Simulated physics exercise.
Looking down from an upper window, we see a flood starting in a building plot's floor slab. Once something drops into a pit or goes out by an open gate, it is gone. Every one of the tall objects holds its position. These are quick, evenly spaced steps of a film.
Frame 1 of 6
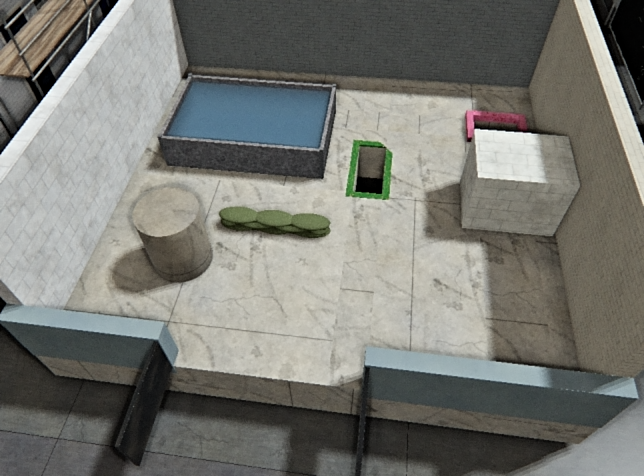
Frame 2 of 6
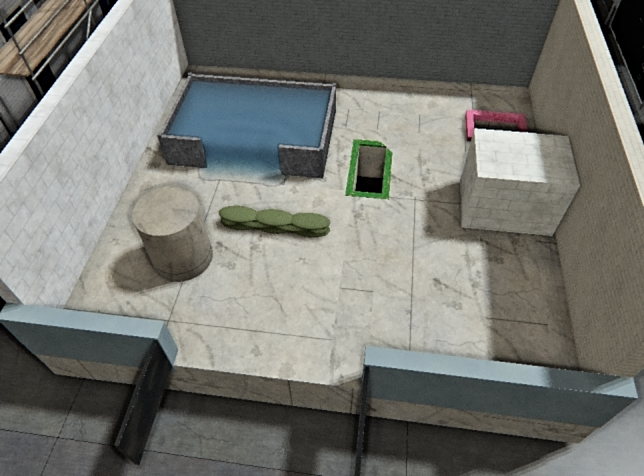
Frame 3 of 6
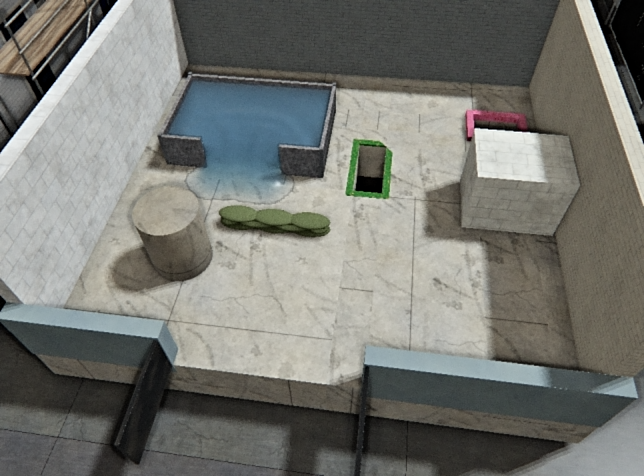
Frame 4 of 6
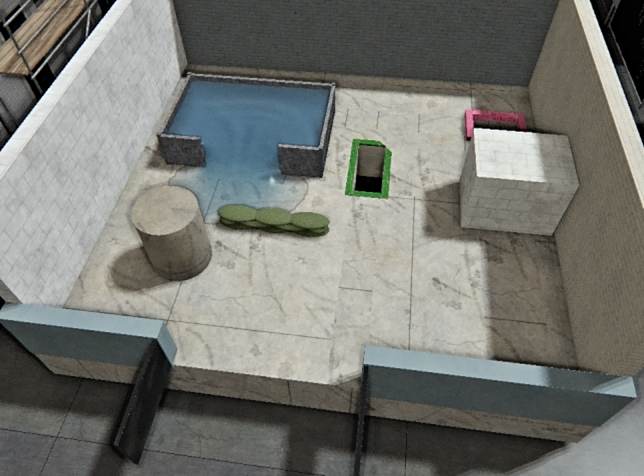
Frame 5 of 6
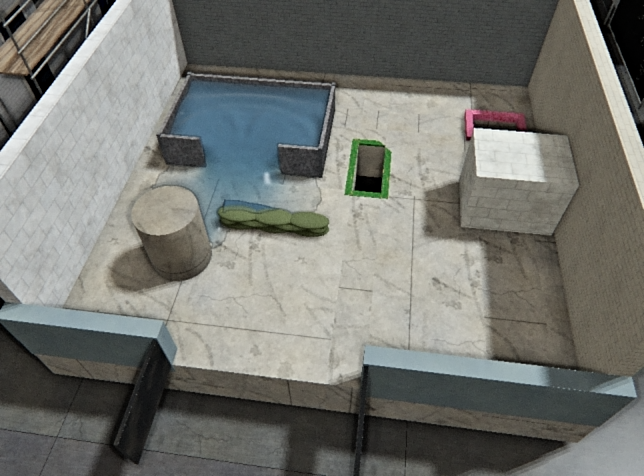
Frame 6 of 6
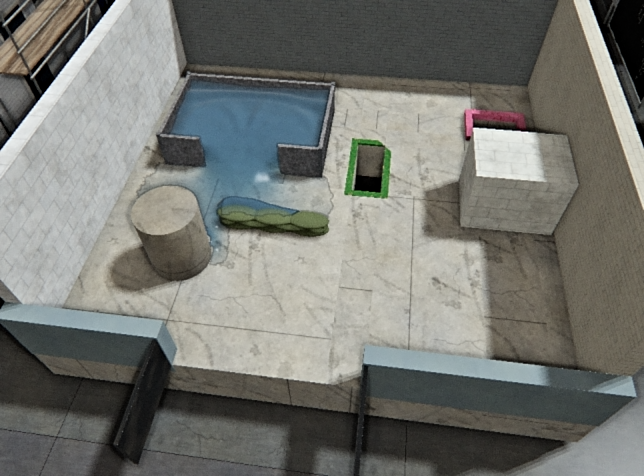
Water escapes a dark-walled tank at the back left of a pale, walled building plot, seen from high above. A beige cylinder and a low green hedge stand before the tank, with a green-edged pit right of centre and a white block by a pink piece at right. Through a gap opened in the tank's front, the water fans forward, meets the hedge and creeps between it and the cylinder.
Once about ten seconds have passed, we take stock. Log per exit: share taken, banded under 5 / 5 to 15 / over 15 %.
One by one: The gate swallows five to fifteen per cent, the pink pit swallows below five per cent, the green pit swallows five to fifteen per cent.
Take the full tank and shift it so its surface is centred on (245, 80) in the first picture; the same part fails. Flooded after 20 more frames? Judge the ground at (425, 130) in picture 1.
That spot would be not reached.
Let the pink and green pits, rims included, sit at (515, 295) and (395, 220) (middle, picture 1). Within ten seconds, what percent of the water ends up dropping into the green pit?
Per cent: Green 20.
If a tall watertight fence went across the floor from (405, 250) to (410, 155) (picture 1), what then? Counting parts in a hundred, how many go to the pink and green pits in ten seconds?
Pink 0 %, green 15 %.
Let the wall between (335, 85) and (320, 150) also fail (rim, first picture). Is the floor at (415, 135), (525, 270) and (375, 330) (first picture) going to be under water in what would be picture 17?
Soaked, then unsoaked, then unsoaked.
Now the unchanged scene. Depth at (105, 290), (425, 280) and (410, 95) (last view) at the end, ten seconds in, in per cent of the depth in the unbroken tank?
Around 12, 14 and 6 percent, in that order.
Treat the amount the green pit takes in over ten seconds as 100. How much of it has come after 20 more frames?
35 %.
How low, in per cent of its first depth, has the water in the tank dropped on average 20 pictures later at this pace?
Around 38 in a hundred, give or take.
A moment on, water covers 20 % of the floor; the gate 0 %, the pink pit 0 %, the green pit 0 %.
Next, water covers 35 % of the floor; the gate 0 %, the pink pit 0 %, the green pit 1 %.
Then, water covers 60 % of the floor; the gate 2 %, the pink pit 0 %, the green pit 4 %.
Later, water covers 75 % of the floor; the gate 5 %, the pink pit 0 %, the green pit 8 %.
In the end, water covers 95 % of the floor; the gate 7 %, the pink pit 0 %, the green pit 11 %.
